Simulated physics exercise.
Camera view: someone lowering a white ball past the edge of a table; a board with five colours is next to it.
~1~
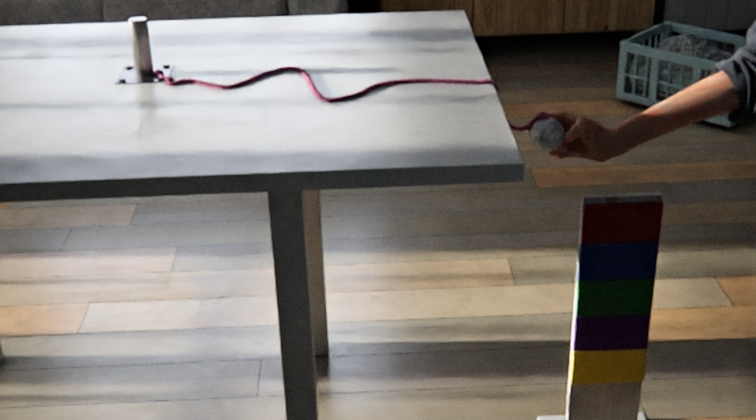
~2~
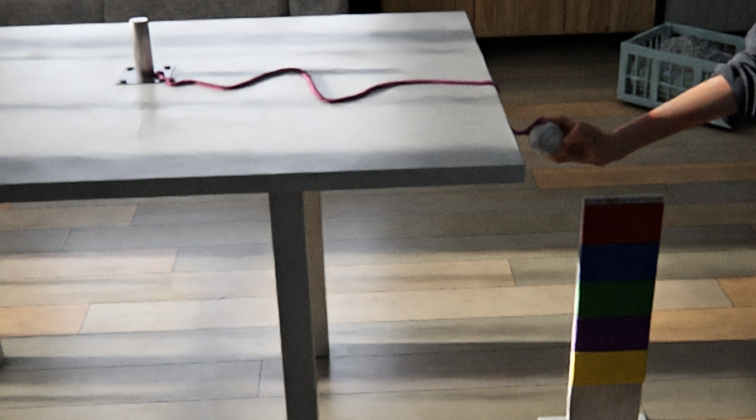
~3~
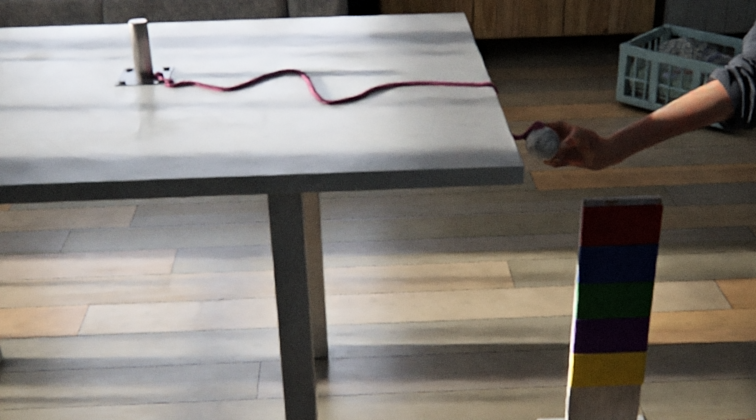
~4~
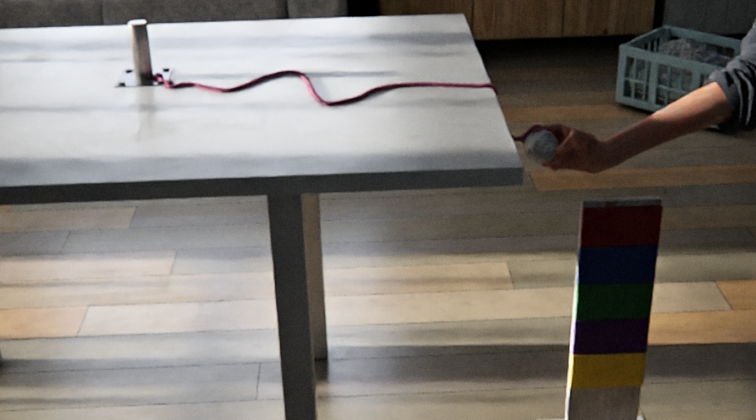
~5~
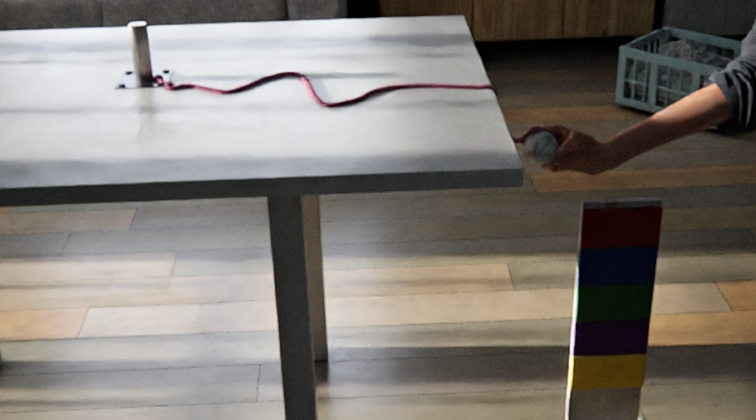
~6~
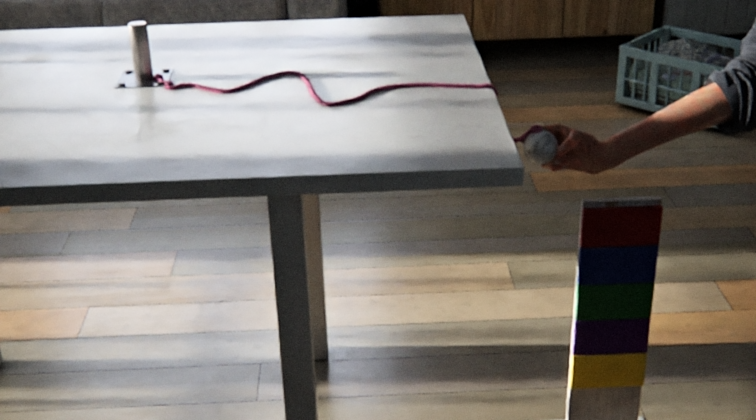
A hand holding a white ball on a red cord beside a table edge, barely moving above a colour-banded post.
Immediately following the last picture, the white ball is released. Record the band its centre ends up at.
Centre ends at green.
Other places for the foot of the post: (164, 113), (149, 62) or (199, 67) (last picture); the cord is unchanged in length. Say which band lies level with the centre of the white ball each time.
First try: Purple; second try: Green; third try: Purple.
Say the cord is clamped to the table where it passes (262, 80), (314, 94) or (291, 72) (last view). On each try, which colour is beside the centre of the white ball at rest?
For the first place it's blue, for the second red, and for the third blue.
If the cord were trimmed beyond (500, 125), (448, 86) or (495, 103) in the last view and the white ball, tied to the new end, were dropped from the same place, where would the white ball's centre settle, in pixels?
First try near (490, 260), second near (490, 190), third near (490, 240).
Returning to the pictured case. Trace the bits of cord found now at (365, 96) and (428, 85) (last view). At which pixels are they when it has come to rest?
They finish close to (491, 89) and close to (492, 157).
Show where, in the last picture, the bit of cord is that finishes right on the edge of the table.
The point at (365, 96).
A little later, ball near (467, 295); level with green.
Next, ball near (504, 300); level with green.
When it is over, ball near (488, 301); level with green. Its middle rests at the green band.
